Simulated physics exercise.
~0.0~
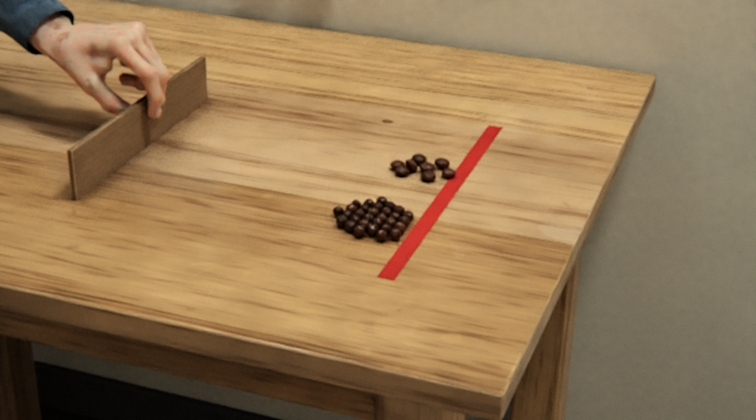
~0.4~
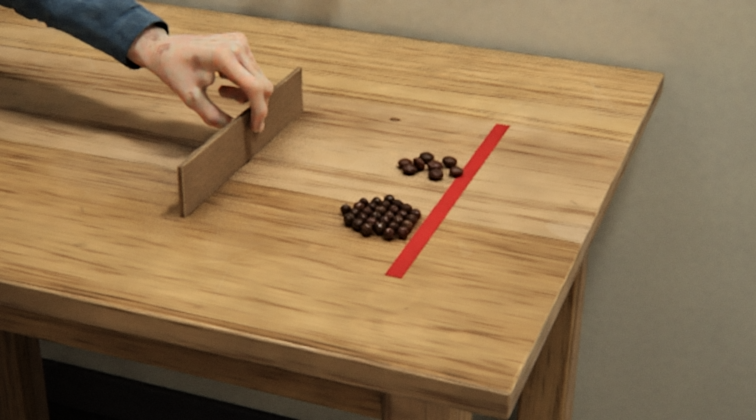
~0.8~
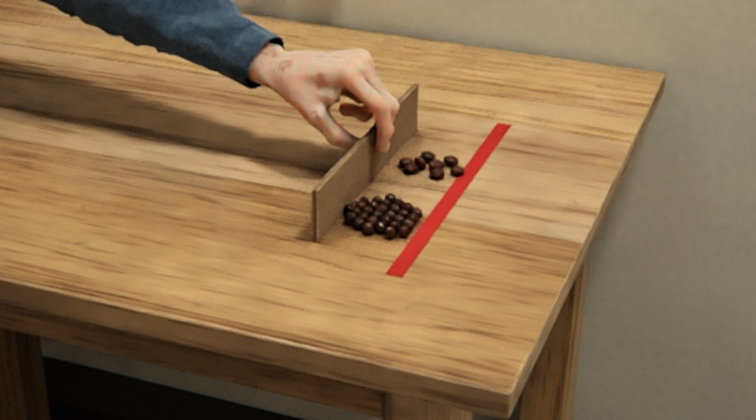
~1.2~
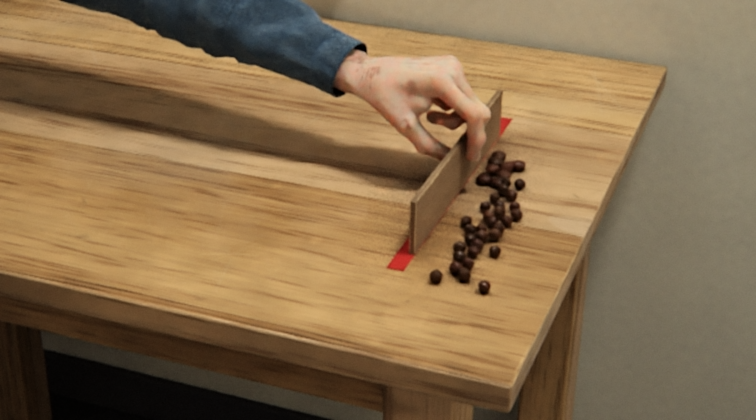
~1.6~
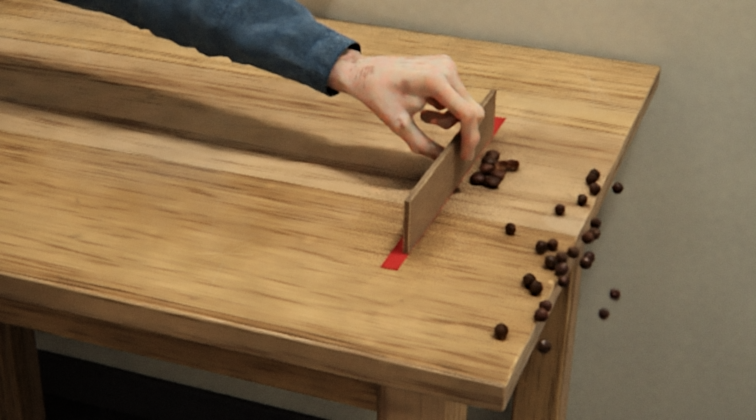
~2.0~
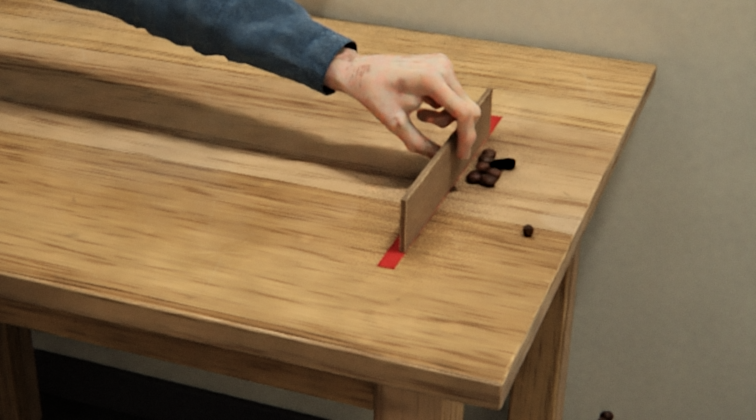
Hand sweeping two heaps of dark beads with a card, stopping at red tape, the nearer heap spilling off the table.
